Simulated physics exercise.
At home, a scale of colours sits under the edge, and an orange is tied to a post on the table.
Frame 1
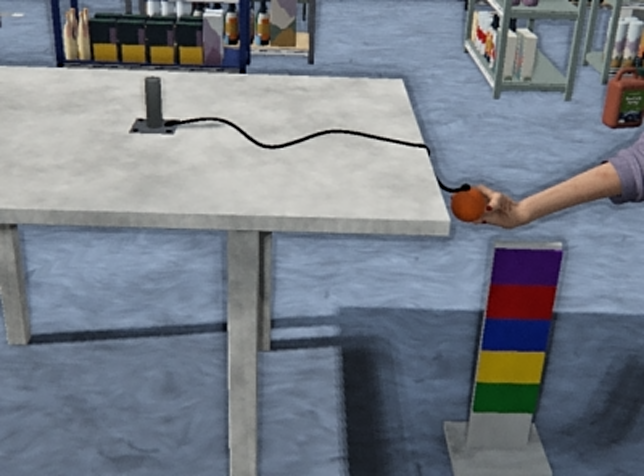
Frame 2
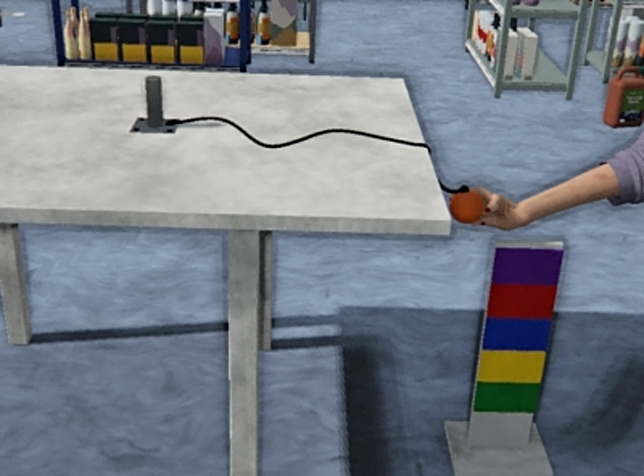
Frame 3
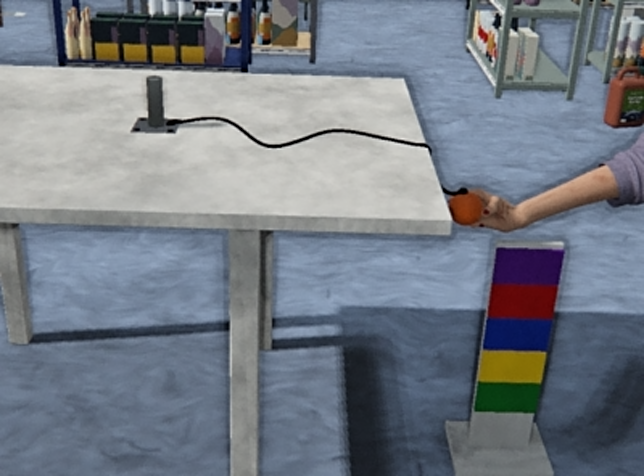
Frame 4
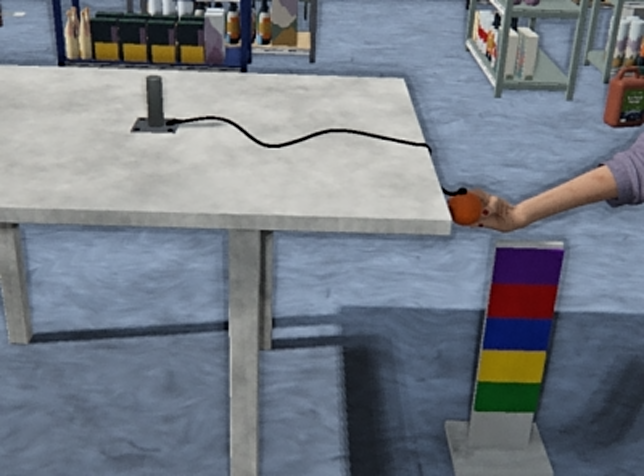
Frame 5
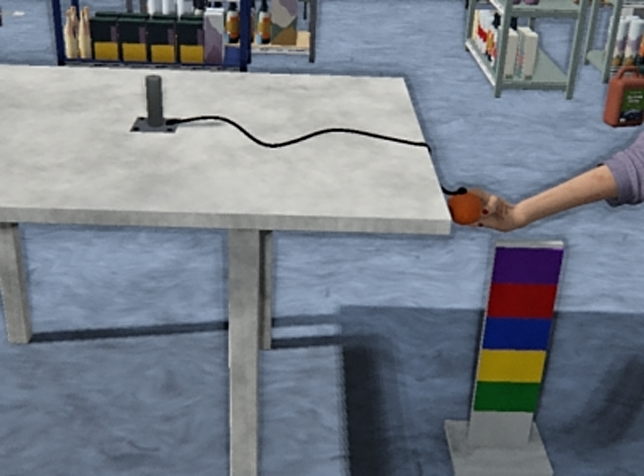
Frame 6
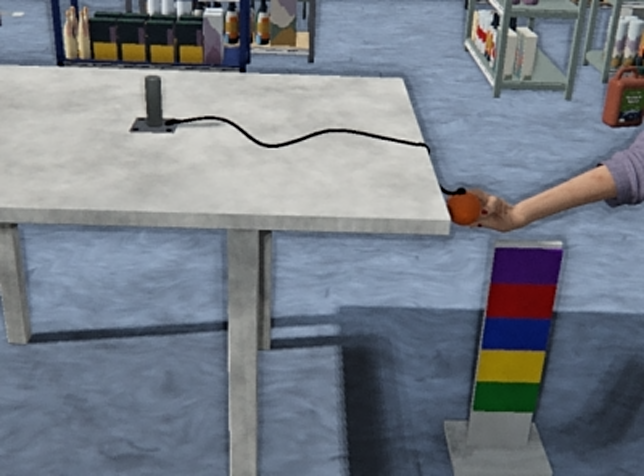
In a storeroom or shop with a blue floor and stocked shelves behind, a fixed, slightly raised view takes in a pale table. A dark cord runs from a short post on the table to an orange ball-like object held by a hand at the right edge, above a stand striped purple, red, blue, yellow and green. Almost nothing moves; the hand and orange object shift very slightly left early on, then stay practically still.
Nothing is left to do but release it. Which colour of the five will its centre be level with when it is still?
Its centre will be level with red.
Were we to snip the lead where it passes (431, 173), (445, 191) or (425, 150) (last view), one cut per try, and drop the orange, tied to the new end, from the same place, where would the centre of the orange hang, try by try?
Try by try, around (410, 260), (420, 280) and (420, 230).
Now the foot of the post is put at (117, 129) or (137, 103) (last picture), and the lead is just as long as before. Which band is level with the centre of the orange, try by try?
Going case by case, it's purple and then purple.
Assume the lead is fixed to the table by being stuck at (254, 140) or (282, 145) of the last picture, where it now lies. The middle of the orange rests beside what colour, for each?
Results, in sequence: Purple / purple.
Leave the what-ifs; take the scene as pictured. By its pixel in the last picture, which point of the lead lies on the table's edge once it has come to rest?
That would be the bit at (358, 133).
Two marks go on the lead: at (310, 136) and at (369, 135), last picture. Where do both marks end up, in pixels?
They finish close to (370, 141) and close to (426, 162).
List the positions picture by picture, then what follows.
The first picture shows orange (468, 205); purple (527, 268); red (521, 303); blue (516, 336); yellow (511, 368); green (506, 399).
The second picture shows orange (467, 207); lead through (199, 119) (246, 134) (293, 143) (353, 132) (417, 145).
The third picture shows orange (465, 209).
The fourth picture shows orange (464, 209); lead through (200, 119) (247, 134) (294, 142) (353, 132) (417, 145).
The fifth picture shows orange (464, 208).
The sixth picture shows orange (463, 209); lead through (199, 119) (245, 134) (293, 142) (352, 132) (416, 145).
Soon after, orange near (390, 284); level with red.
Then, orange near (428, 295); level with red.
At rest, orange near (419, 295); level with red. Its middle rests at the red band.
